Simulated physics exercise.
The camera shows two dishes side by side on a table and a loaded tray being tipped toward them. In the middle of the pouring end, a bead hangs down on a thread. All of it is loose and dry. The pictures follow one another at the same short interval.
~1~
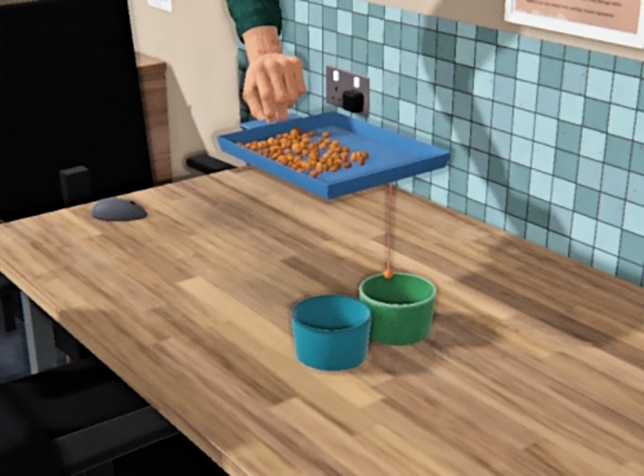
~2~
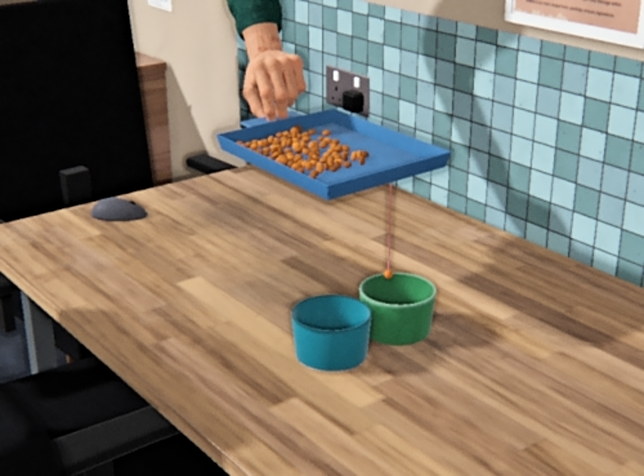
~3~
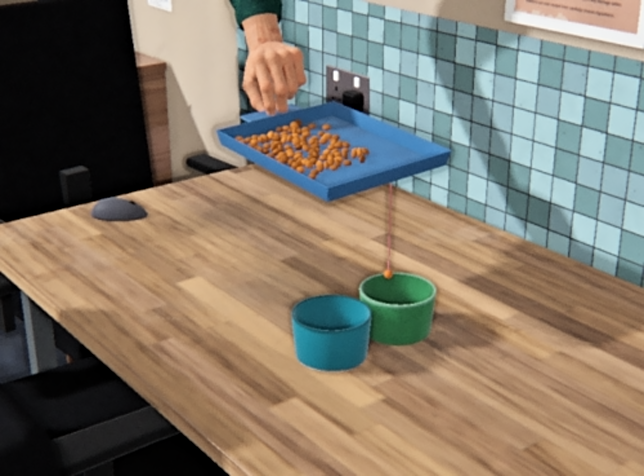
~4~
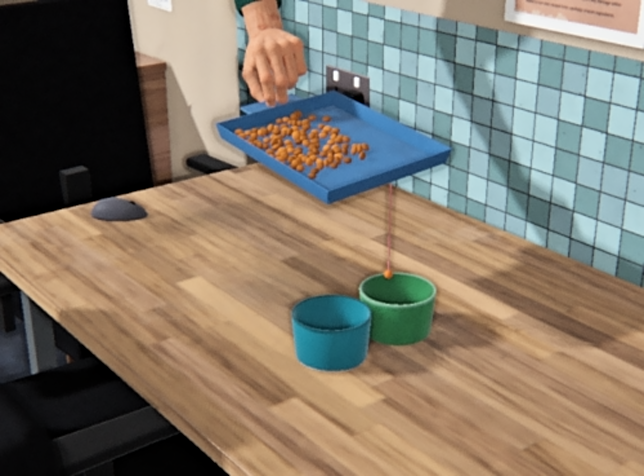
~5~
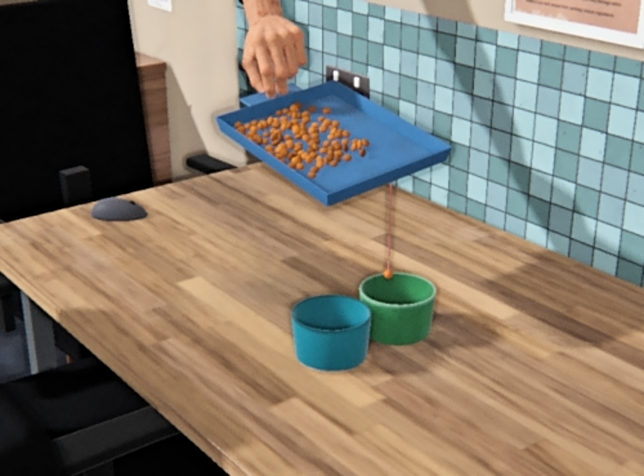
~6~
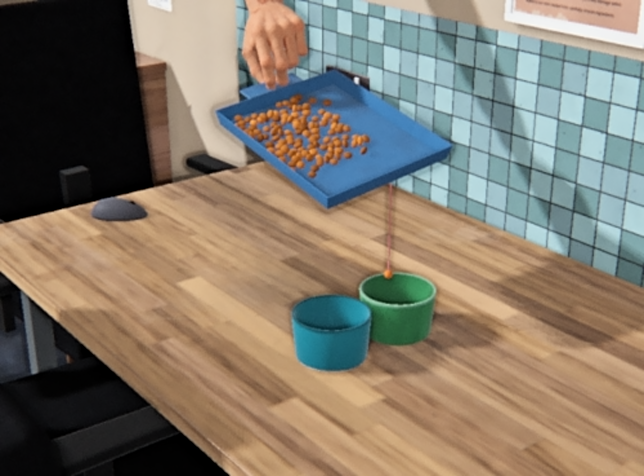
A blue tray of orange-brown bits tilting gradually toward its near left corner above two dishes, a hand raising its far side.
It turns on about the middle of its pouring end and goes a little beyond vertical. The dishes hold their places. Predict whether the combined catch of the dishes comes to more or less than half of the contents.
The combined catch is more than half.
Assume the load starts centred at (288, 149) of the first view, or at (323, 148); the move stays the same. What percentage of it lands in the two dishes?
Roughly 100 and 100 percent, in that order.
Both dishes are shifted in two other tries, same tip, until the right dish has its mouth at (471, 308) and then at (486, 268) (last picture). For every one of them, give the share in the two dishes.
In the first position around 0 percent, in the second around 0 percent.
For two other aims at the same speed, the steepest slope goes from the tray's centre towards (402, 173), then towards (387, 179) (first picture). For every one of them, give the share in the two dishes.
For the first aim it is 20 in a hundred, for the second 40 in a hundred.
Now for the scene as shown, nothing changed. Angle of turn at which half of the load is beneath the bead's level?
It's turned some 90 degrees by then.
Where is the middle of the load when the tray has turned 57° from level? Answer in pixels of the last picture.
Centre estimate: (333, 188).
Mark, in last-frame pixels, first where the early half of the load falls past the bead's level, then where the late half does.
The opening part goes through (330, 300); what follows goes through (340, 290).
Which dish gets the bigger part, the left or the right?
Result: More in the left side.
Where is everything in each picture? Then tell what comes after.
Corners of the pouring end (328, 183) and (446, 152), level; middle of the load (299, 152), bits of cat kibble; left dish (356, 345); right dish (422, 319); bead on its thread (389, 274), in the first picture.
Corners of the pouring end (328, 184) and (446, 151), level; middle of the load (299, 151), in the second picture.
Corners of the pouring end (328, 186) and (446, 150), tipped barely, lowest at the left corner; middle of the load (299, 147), in the third picture.
Corners of the pouring end (328, 189) and (447, 148), tipped a little, lowest at the left corner; middle of the load (299, 142), in the fourth picture.
Corners of the pouring end (328, 192) and (447, 146), tipped a little, lowest at the left corner; middle of the load (299, 137), in the fifth picture.
Corners of the pouring end (328, 195) and (448, 145), tipped clearly, lowest at the left corner; middle of the load (299, 132); left dish (356, 345); right dish (422, 319), in the sixth picture.
Just after the last frame, tray tipped steeply; almost all on the tray; just a few in the air.
A moment on, tray tipped right over; roughly a third on the tray; roughly half in the left dish; just a few outside both; about a tenth in the air.
Further on, tray tipped past a quarter turn; almost all in the left dish; just a few in the right dish; just a few outside both.
When it is over, tray tipped past a quarter turn; almost all in the left dish; just a few in the right dish; just a few outside both.
